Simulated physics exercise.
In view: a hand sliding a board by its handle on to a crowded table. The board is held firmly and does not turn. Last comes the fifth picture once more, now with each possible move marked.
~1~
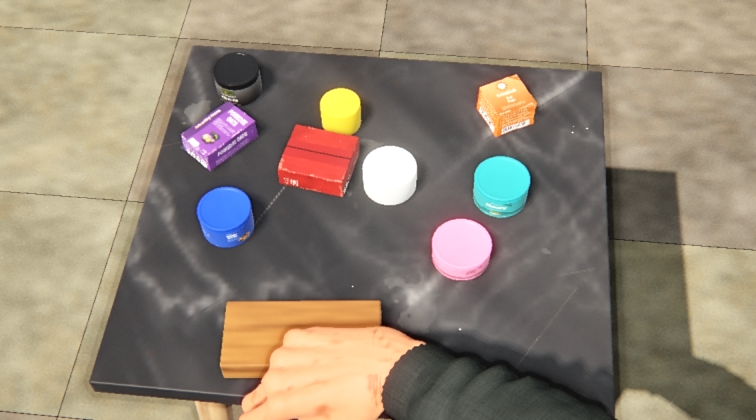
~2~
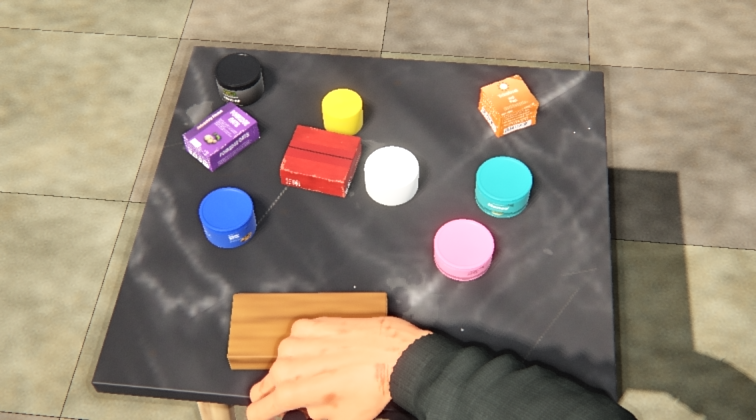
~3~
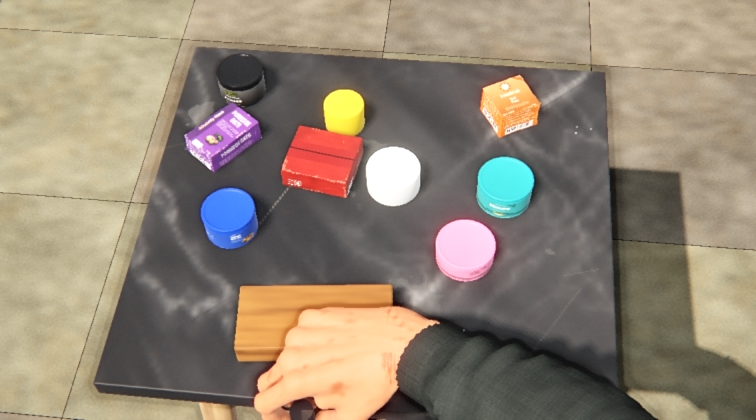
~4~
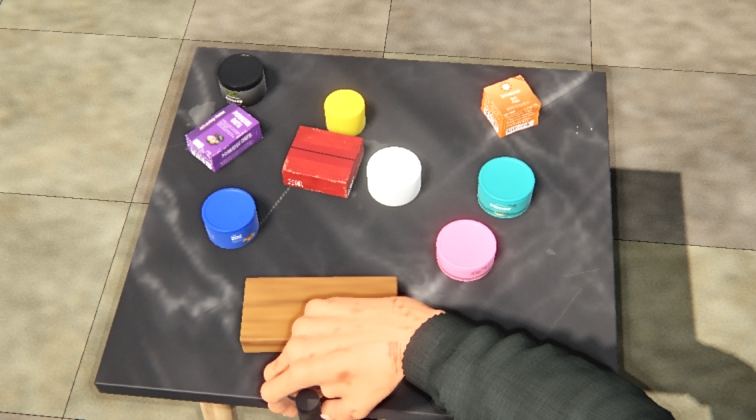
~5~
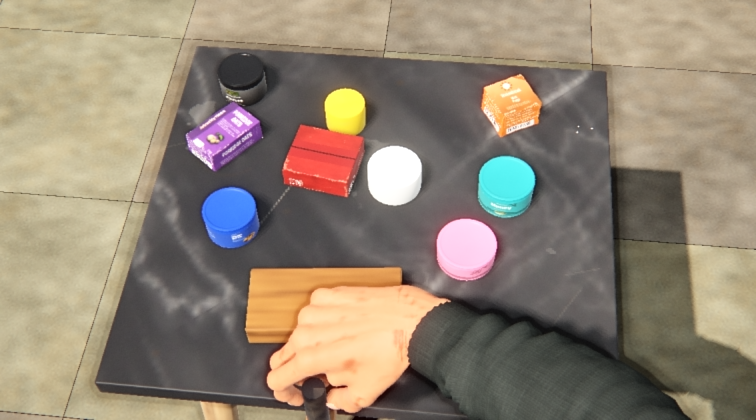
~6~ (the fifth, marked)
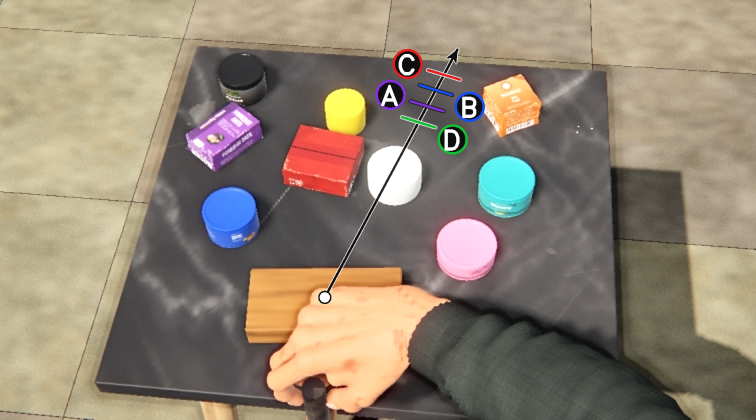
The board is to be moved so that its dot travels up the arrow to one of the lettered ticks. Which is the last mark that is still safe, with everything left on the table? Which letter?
It can go as far as D.
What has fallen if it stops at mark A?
The yellow tin goes over.
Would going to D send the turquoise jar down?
By then, no.
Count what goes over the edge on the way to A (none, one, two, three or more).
One.
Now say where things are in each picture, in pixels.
In the first frame, red box (319, 160); pink jar (461, 250); board (302, 332).
In the second frame, board (308, 324); black jar (240, 80).
In the third frame, board (315, 315); yellow tin (345, 114).
In the fourth frame, board (320, 307); orange box (511, 106).
In the fifth frame, board (325, 298); red box (324, 161); pink jar (466, 250); white pot (395, 176).
On the marked copy, A at (427, 106); B at (436, 90); C at (444, 75); D at (418, 122); the arrow from (325, 297) to (457, 50); the white dot at (325, 297).
Following D. Soon after the start, board (362, 237); purple box (224, 136); black jar (242, 80).
Later, board (396, 173); yellow tin (350, 89); white pot (400, 128).
In the end, board (418, 131); yellow tin (356, 51); white pot (413, 88); nothing has fallen.
As for the rest, A drops the yellow tin; B drops the yellow tin; C drops the white pot, yellow tin and red box.
